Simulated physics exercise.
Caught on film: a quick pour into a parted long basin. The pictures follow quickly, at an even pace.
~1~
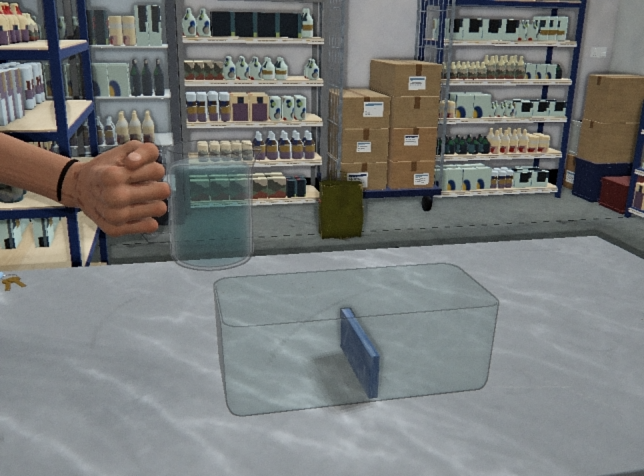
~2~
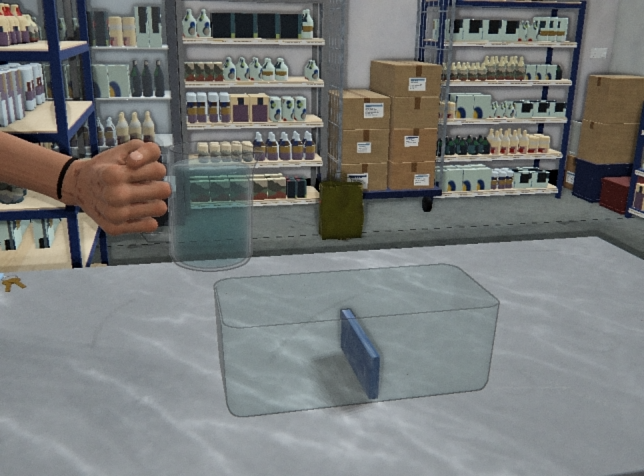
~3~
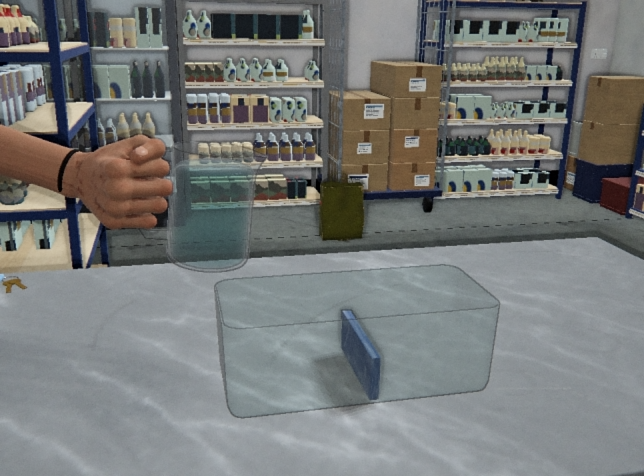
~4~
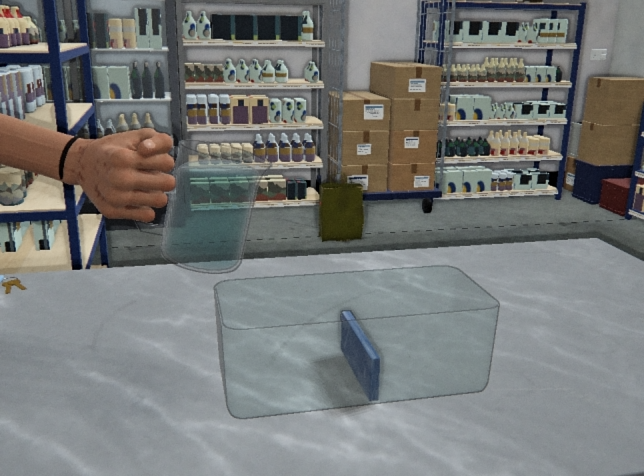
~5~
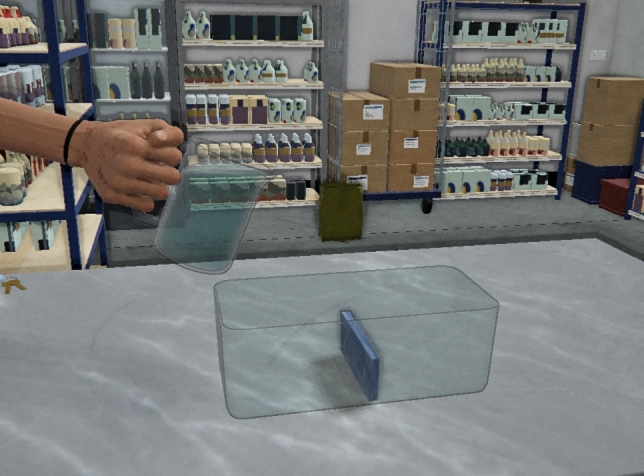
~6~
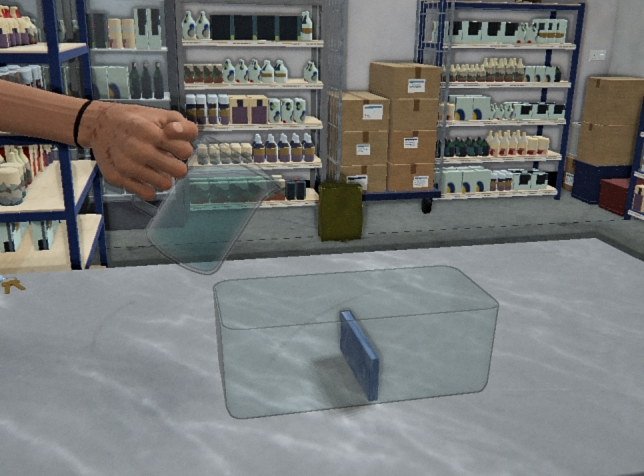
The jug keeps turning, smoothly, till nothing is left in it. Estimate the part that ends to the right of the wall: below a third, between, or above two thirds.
The share right of the wall is less than a third.
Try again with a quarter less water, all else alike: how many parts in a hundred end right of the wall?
About 5 per cent.
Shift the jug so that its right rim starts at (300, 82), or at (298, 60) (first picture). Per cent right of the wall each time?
In turn 65 and 75 in a hundred.
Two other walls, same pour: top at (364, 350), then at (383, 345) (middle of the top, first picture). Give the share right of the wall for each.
About 10 and 10 per cent.
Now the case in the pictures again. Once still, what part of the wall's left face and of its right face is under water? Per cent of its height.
Some 50 per cent left and 0 right.
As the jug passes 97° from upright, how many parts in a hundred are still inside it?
About 65 per cent.
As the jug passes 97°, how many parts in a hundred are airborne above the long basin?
Some 20 per cent.
A moment on, the jug is tipped on its side and 64 per cent is still to pour, 16 is left of the wall and 0 right of it.
Next, the jug is tipped right over and 13 per cent is still to pour, 73 is left of the wall and 1 right of it.
Then the jug is tipped right over and 1 per cent is still to pour, 90 is left of the wall and 4 right of it.
Later the jug is tipped right over and 0 per cent is still to pour, 92 is left of the wall and 4 right of it.
Finally, 92 per cent lies left of the wall, 4 right of it and 4 outside.
